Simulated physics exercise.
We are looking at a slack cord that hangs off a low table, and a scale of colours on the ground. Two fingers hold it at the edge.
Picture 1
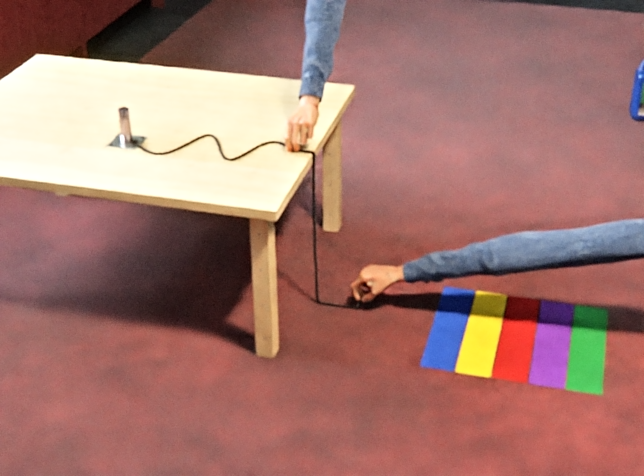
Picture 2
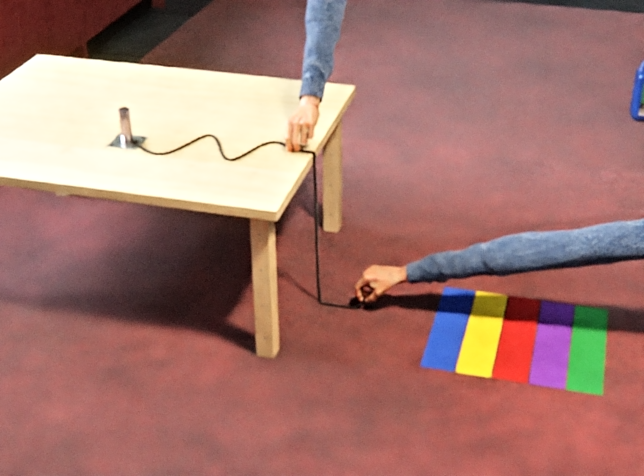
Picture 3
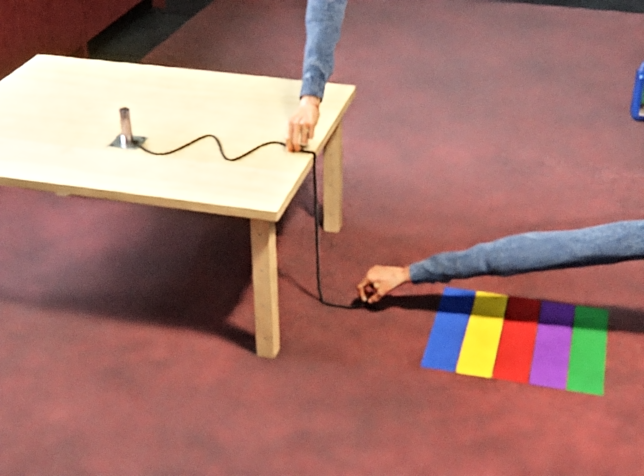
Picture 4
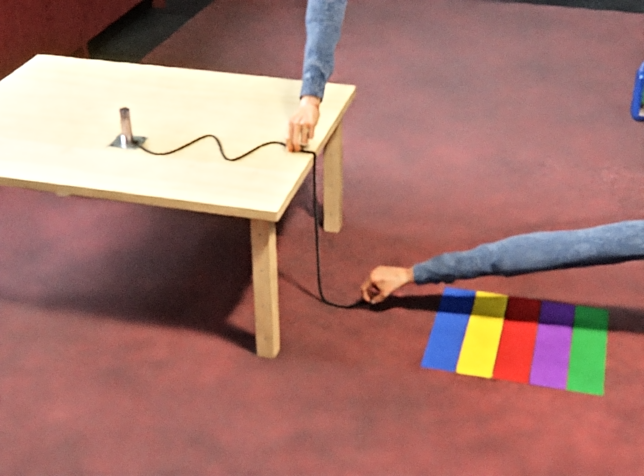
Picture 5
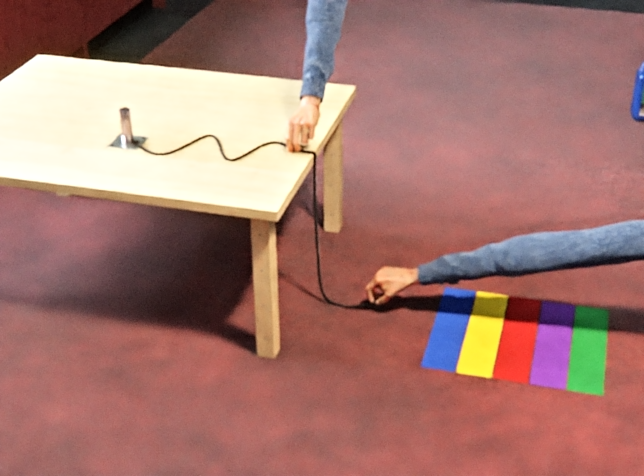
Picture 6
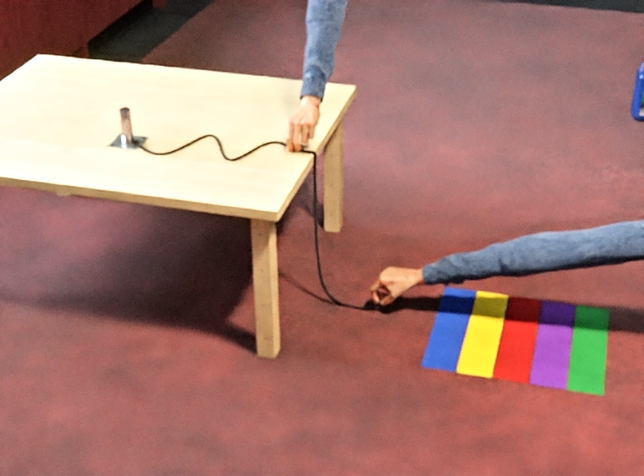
A hand slowly draws the cord's end right across the floor toward coloured strips.
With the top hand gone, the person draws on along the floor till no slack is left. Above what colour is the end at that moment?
The green one.
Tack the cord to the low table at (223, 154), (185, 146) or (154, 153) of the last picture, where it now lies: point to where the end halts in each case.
Try by try, around (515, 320), (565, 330) and (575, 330).
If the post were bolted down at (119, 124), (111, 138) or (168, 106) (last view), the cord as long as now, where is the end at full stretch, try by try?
In that order: (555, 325), (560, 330) and (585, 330).
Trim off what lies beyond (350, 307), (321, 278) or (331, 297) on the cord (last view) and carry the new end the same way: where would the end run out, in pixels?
About (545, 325), (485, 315) and (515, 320).
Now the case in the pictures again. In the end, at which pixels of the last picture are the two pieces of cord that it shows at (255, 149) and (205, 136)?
They go to (330, 172) and to (231, 150).
Soon after, end near (520, 322); over red.
Then, end near (563, 328); over purple.
At full stretch, end near (587, 332); over green. It halts on the green strip.
